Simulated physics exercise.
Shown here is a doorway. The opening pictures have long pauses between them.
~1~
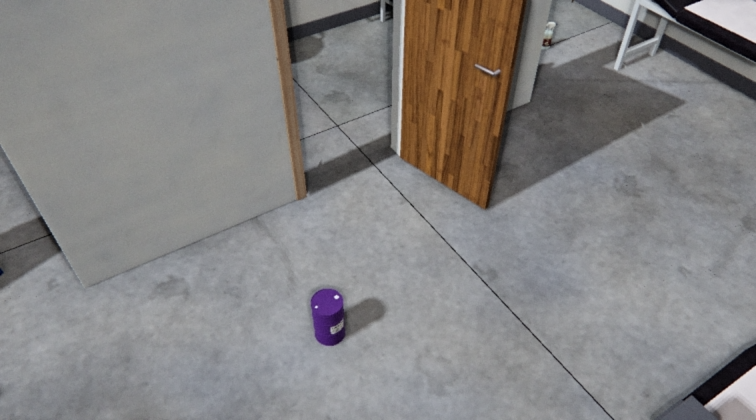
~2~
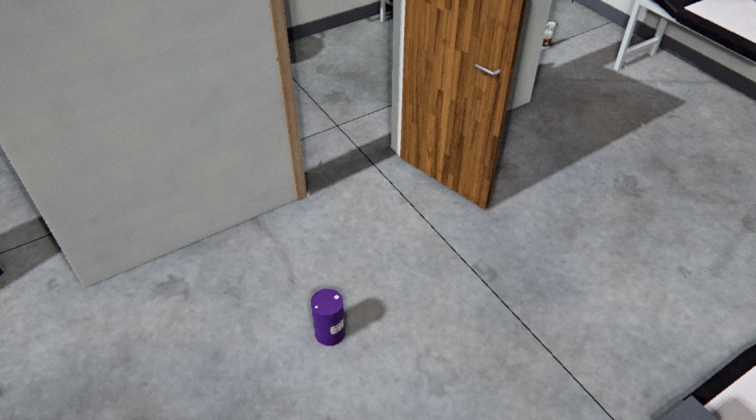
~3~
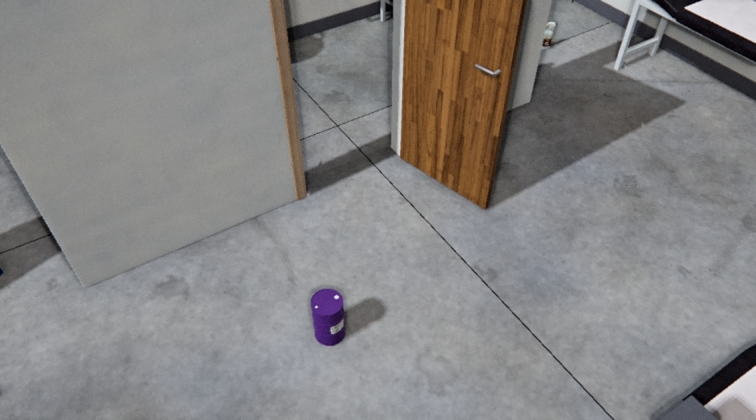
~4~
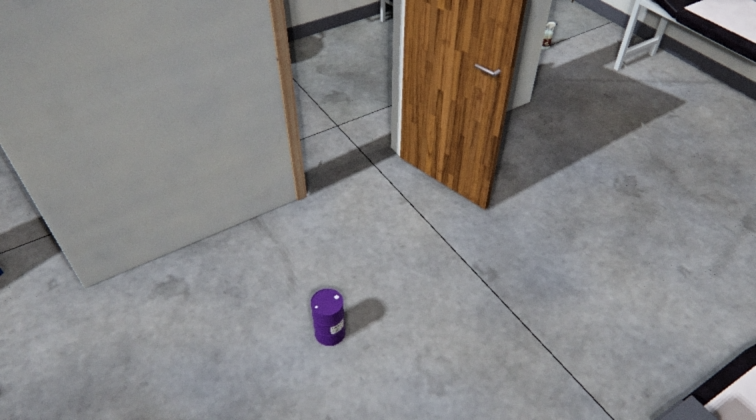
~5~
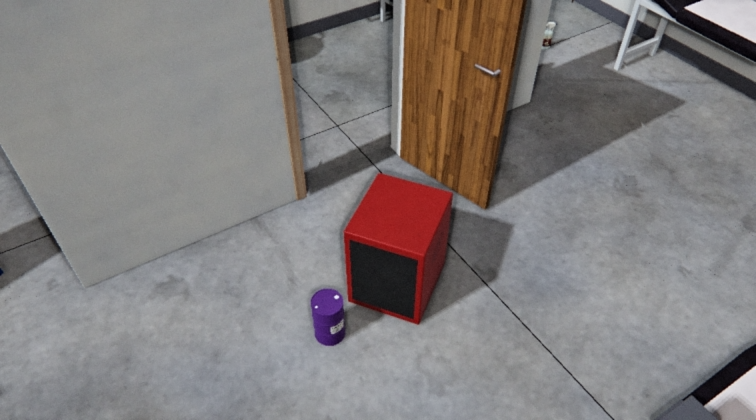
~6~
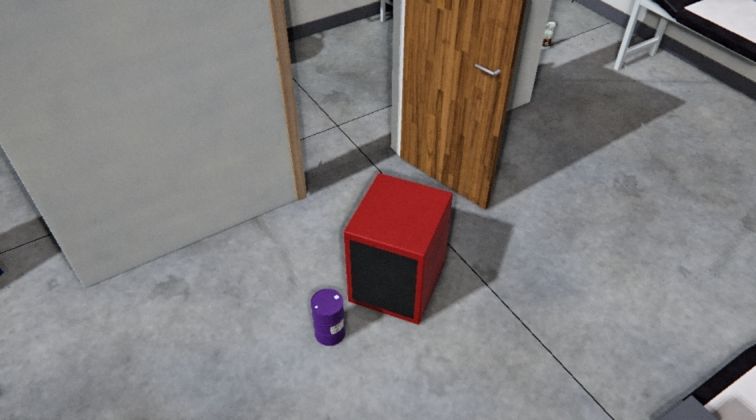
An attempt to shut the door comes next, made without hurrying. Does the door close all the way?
Likely result: Gap gone.
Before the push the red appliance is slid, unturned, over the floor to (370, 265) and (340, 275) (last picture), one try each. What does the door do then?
Swings all the way; Swings all the way.
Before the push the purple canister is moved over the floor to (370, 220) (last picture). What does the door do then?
The door gets held up.
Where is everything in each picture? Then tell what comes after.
Door wide open and still; purple canister (329, 318), in the first picture.
Door wide open and still; purple canister (329, 318), in the second picture.
Door wide open and still; purple canister (329, 318), in the third picture.
Door wide open and still; purple canister (329, 318), in the fourth picture.
Door wide open and still; purple canister (329, 318), in the fifth picture.
Door wide open and still; red appliance (399, 249); purple canister (329, 318), in the sixth picture.
Then, 0.80 s past the last view, open by 66°.
Then, 1.20 s past the last view, open by 30°.
Finally, open by 0°; both still in place. Final places as the last picture's camera would see them, red appliance near (399, 249).
